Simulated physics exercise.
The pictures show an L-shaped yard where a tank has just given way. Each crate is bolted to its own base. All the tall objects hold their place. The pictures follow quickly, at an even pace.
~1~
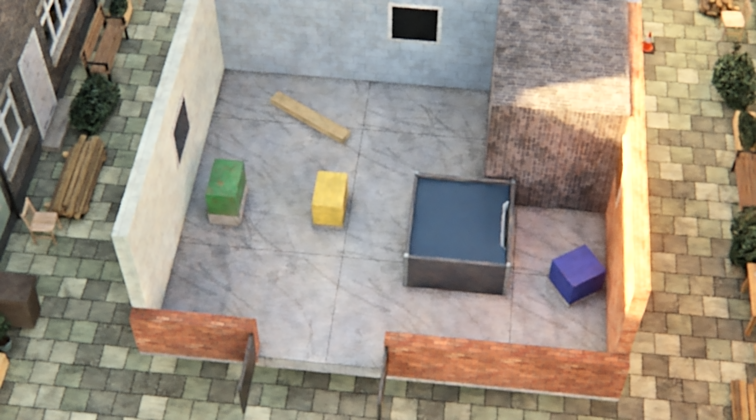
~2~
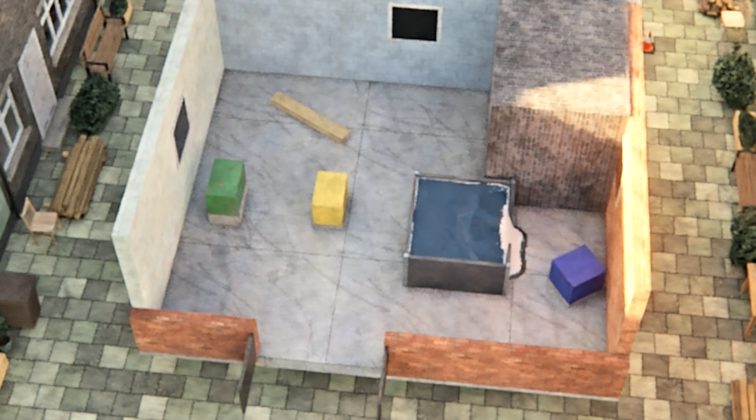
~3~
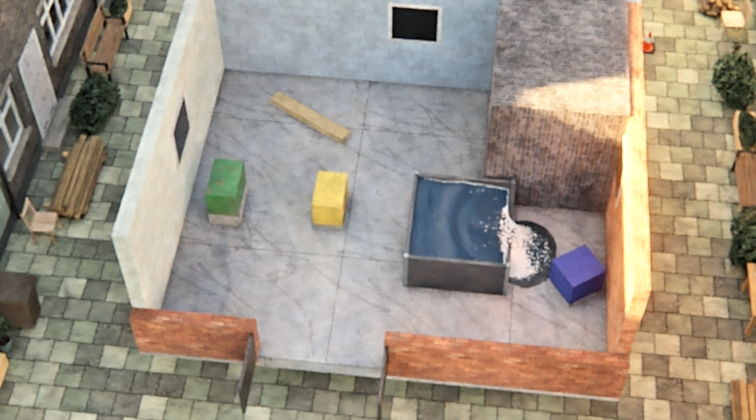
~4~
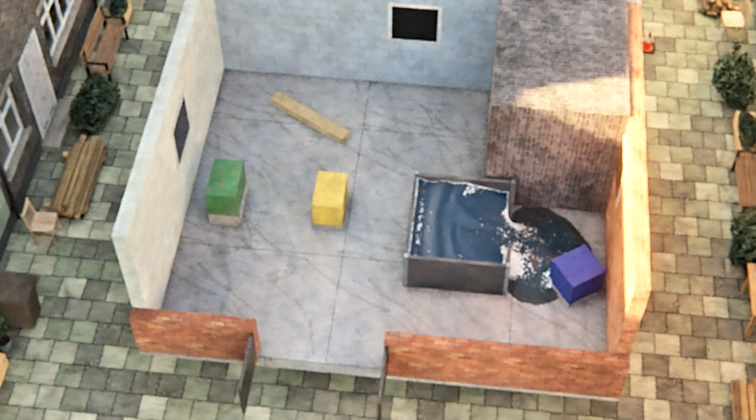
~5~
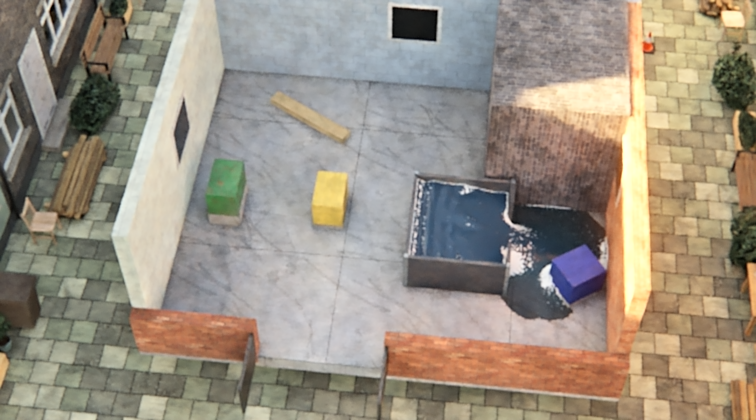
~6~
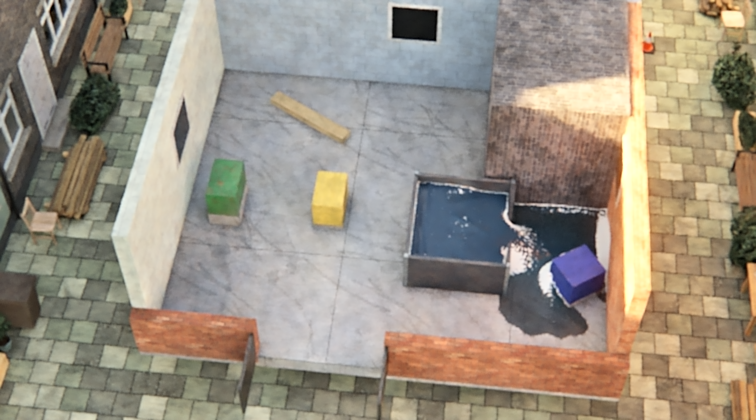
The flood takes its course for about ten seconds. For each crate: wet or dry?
One by one: The yellow crate keeps dry; the green crate keeps dry; the blue crate is soaked.
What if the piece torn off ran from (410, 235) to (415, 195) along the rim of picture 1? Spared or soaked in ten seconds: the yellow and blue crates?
Then: Yellow crate takes water; blue crate keeps dry.
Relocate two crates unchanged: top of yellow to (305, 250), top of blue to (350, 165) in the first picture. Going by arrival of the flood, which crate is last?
The green crate.
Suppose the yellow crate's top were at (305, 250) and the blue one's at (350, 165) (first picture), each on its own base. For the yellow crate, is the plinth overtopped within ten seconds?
Yellow crate is soaked.
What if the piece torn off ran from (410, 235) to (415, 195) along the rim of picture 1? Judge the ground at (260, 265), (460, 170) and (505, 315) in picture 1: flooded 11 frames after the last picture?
In that order: Awash, free of water, dry.
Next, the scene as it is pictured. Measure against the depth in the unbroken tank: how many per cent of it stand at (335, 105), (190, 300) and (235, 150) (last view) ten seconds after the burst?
In turn 2, 12 and 6 in a hundred.
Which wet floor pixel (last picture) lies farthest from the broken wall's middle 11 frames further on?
Close to (598, 376).
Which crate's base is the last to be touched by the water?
That is the green one.
A moment on, water covers 10 % of the floor; the yellow crate not reached, the green crate not reached, the blue crate water round its plinth.
Next, water covers 15 % of the floor; the yellow crate not reached, the green crate not reached, the blue crate water round its plinth.
Then, water covers 30 % of the floor; the yellow crate water round its plinth, the green crate not reached, the blue crate water round its plinth.
Later, water covers 55 % of the floor; the yellow crate water round its plinth, the green crate water round its plinth, the blue crate water round its plinth.
In the end, water covers 75 % of the floor; the yellow crate stayed above the water, the green crate stayed above the water, the blue crate was topped.
